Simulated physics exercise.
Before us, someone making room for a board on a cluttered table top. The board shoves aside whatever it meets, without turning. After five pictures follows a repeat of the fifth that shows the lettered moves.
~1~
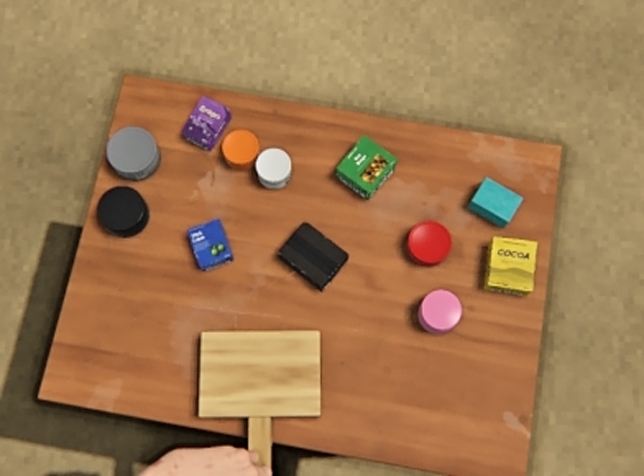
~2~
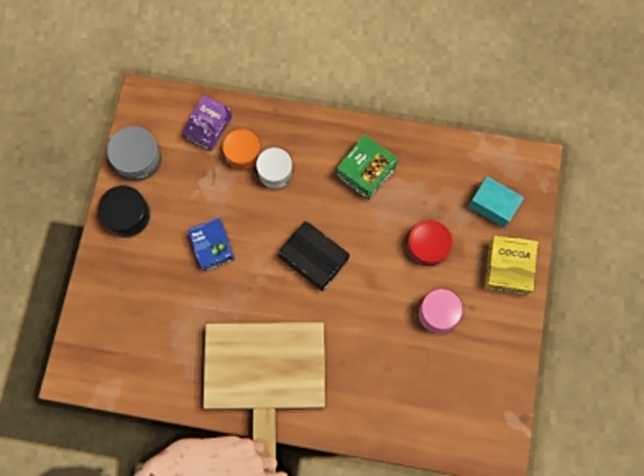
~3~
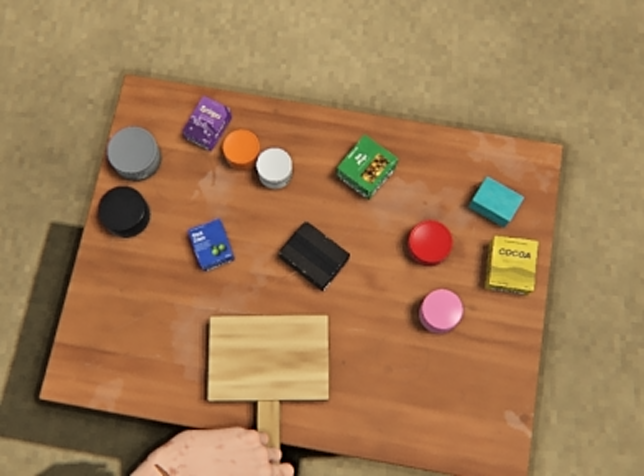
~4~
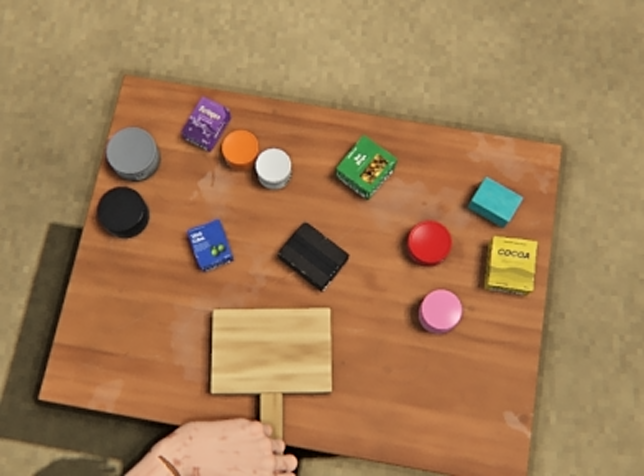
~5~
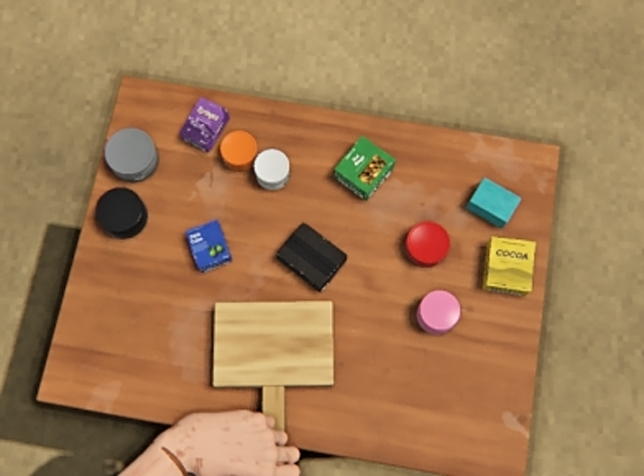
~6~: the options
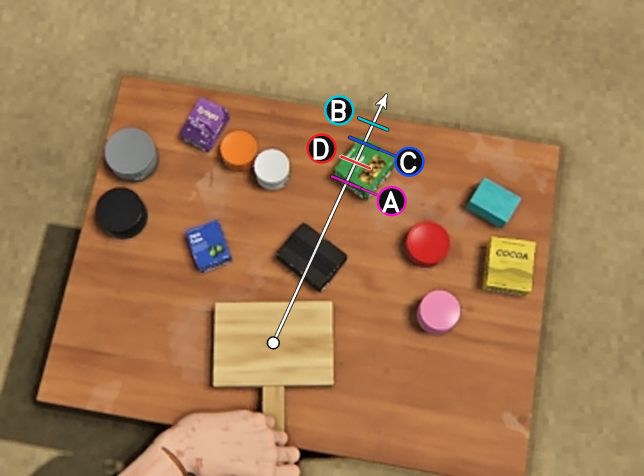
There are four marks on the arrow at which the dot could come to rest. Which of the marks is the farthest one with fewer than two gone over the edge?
It should halt at D.
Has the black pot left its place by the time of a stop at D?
By then, no.
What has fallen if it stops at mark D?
The green packet.
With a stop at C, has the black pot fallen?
By then, no.
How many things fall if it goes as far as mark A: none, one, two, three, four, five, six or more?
In all, none.
On the marked copy, A at (346, 182); B at (373, 124); C at (364, 144); D at (356, 163); the arrow from (273, 343) to (386, 95); the white dot at (273, 343).
Taking D. A third of the way, board (304, 278); black box (314, 219); grey jar (133, 156).
Two thirds of the way, board (334, 213); green packet (379, 154); black box (326, 156).
When it is over, board (355, 167); green packet over the edge; black box (343, 113); one fallen.
As for the rest, A is within the limit but short; B drops two; C drops two.
